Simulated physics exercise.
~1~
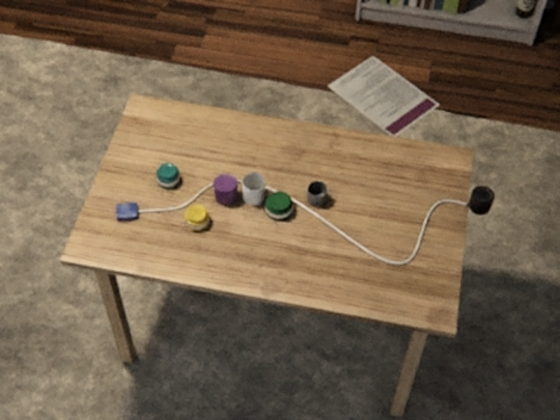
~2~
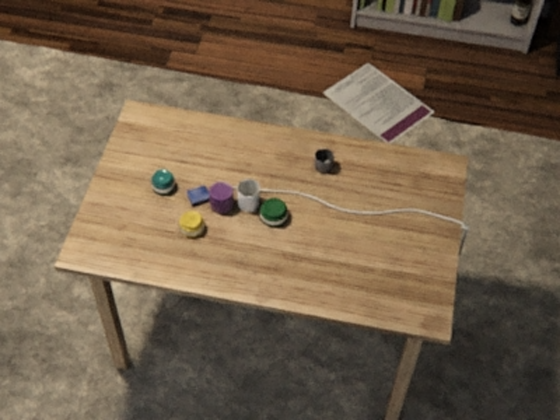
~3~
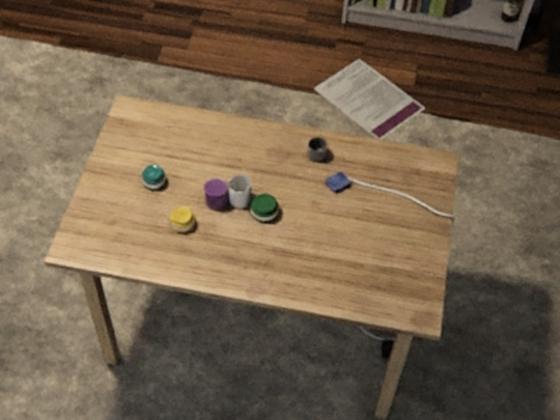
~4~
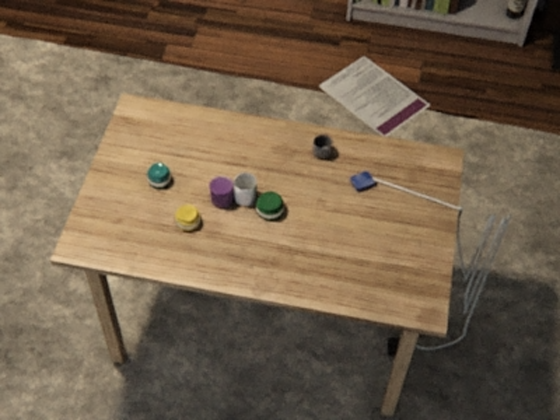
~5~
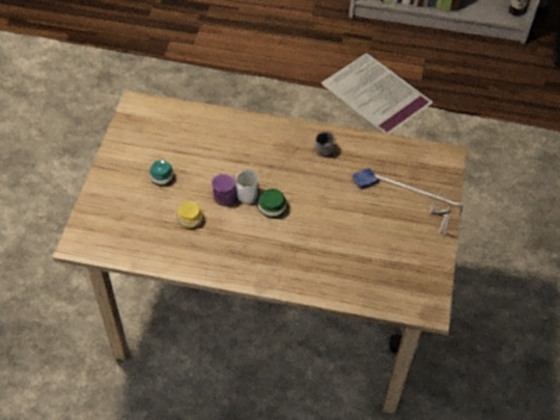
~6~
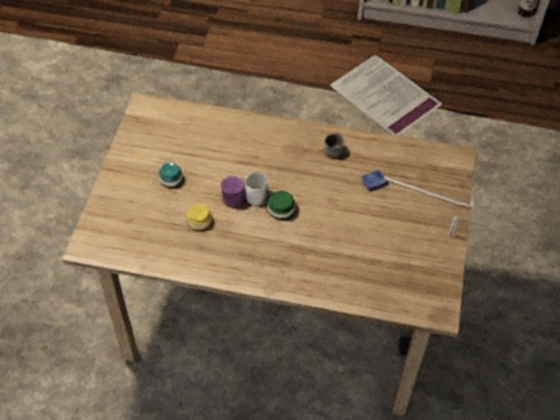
A black speaker, tied by a thin pale cable to a small blue phone, drops over the right edge of a wooden table seen from above by a slightly swaying camera. The phone starts at the far left, beyond teal and yellow jars, a purple tub, a white cup and a green jar, with a grey cup to their right. As the speaker falls, the cable pulls the phone rightward past the cluster, and the grey cup shifts toward the back. The phone slows right of centre and stops short of the edge, the speaker lying below while the jars stay put.
